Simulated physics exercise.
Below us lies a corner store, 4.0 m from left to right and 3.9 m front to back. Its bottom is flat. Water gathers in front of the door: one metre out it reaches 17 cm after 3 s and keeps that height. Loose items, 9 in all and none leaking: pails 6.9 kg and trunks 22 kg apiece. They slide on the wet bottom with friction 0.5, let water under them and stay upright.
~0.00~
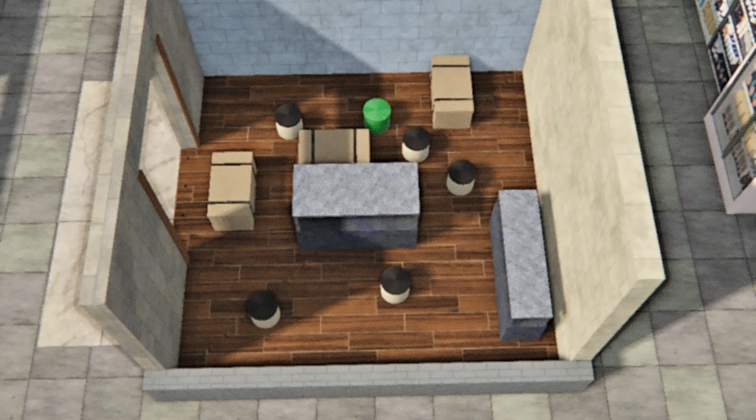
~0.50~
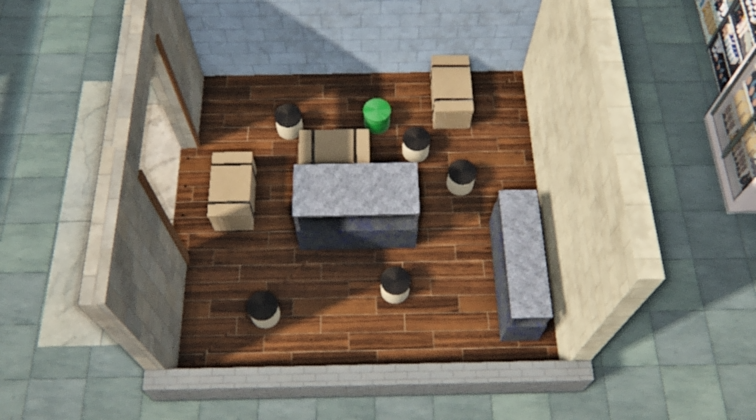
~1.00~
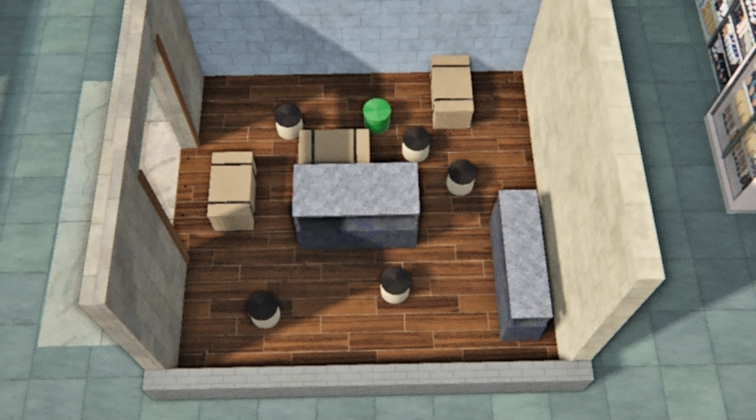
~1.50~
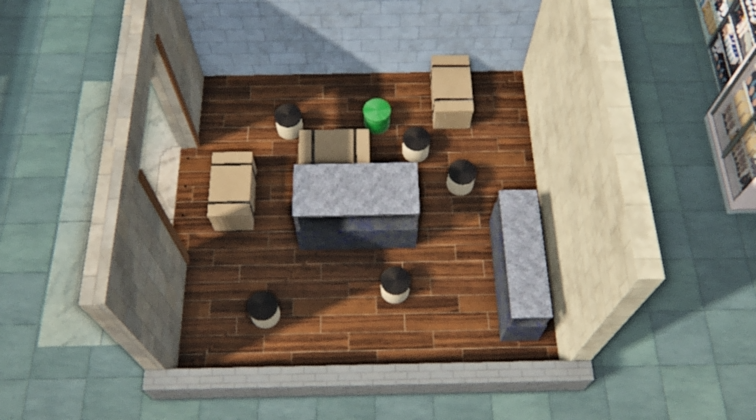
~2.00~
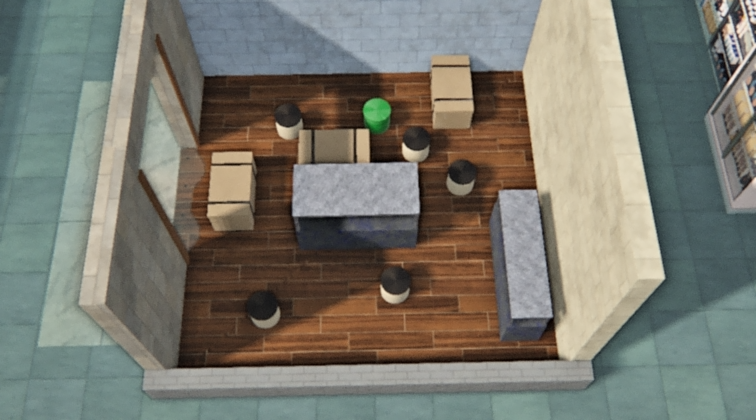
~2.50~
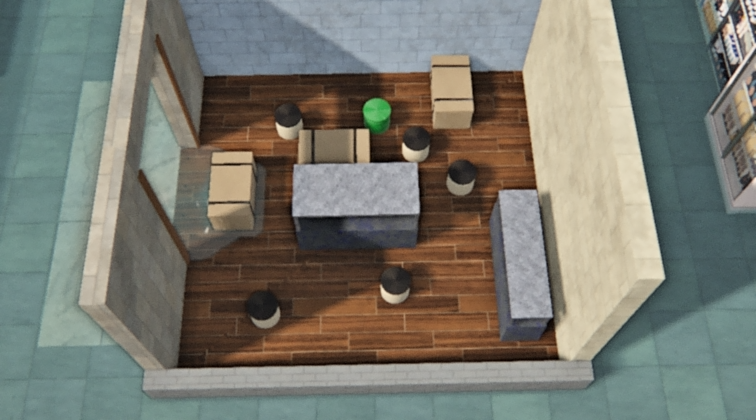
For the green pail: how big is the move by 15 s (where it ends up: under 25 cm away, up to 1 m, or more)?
The green pail gets carried off.
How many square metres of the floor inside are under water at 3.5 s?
About 2.5 m2.
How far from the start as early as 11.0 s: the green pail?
Roughly 120 cm by then.
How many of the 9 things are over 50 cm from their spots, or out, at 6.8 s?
I count 2.
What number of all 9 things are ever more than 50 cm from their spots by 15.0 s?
That makes 9.
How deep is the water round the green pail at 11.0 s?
About 13 cm.
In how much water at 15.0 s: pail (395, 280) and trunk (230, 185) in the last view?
Roughly 13 and 14 cm.
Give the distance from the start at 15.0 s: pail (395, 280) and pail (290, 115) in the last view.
In that order: 100 cm, 250 cm.
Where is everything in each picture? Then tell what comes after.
In the first picture, the green pail at (377, 110), on the bottom; water covers 0.0 m2; 0 of 9 have shifted.
In the second picture, the green pail at (377, 110) rests on the ground; 0.0 m2 under water; 0 of 9 have shifted.
In the third picture, the green pail at (377, 110) rests on the ground; water covers 0.0 m2; 0 of 9 have shifted.
In the fourth picture, the green pail at (377, 110), on the bottom; 0.0 m2 under water; 0 of 9 have shifted.
In the fifth picture, the green pail at (377, 110), on the bottom; 0.0 m2 under water; 0 of 9 have shifted.
In the sixth picture, the green pail at (377, 110) rests on the ground; 0.5 m2 under water; 0 of 9 have shifted.
After 3.5 s the green pail is near (377, 110), 0.0 m from its start, aground; 0 afloat.
After 6.8 s the green pail is near (377, 110), 0.0 m from its start, aground; 1 afloat.
After 11.0 s the green pail is near (472, 69), 1.3 m from its start, afloat; 8 afloat.
After 15.0 s the green pail is near (519, 176), 1.8 m from its start, afloat; 9 afloat.
